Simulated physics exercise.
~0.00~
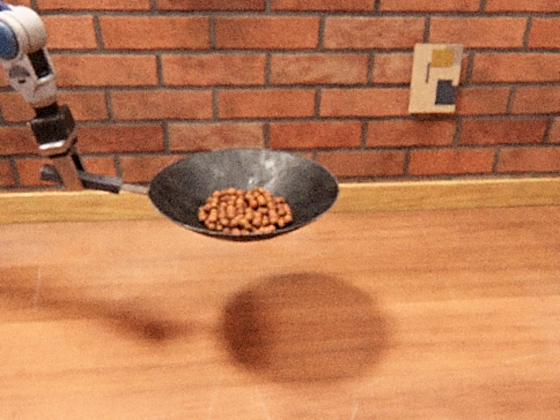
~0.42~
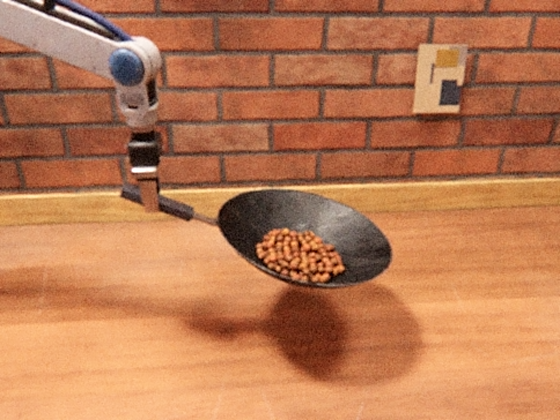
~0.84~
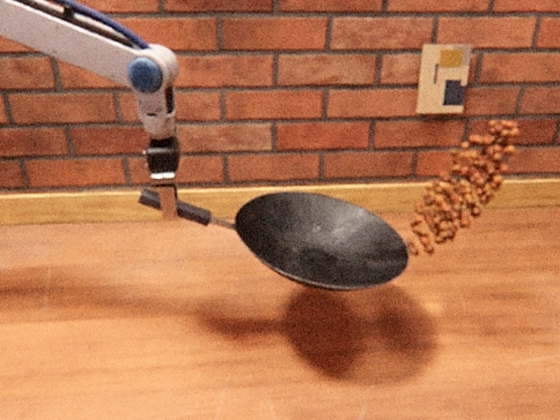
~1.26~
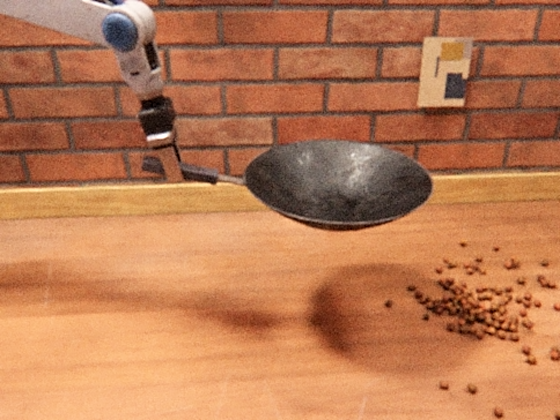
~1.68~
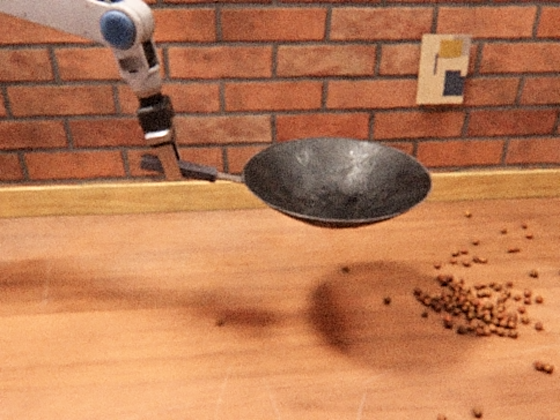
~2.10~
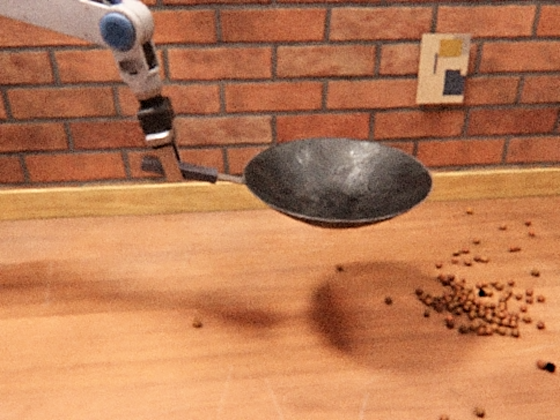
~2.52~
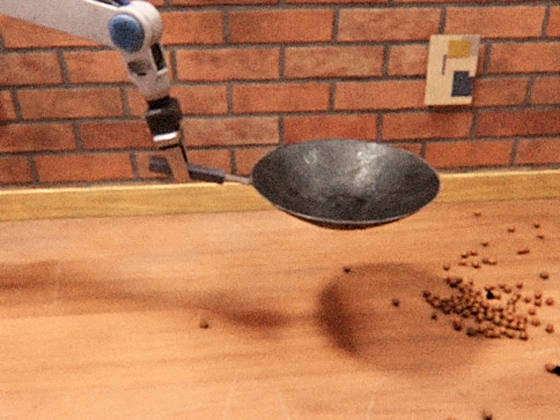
The clip shows a robotic arm holding a wok of hazelnuts above a wooden surface by a brick wall, moving it right and down, then flinging the nuts out to the right. They land and scatter on the surface, while the empty wok rises and stays held level.
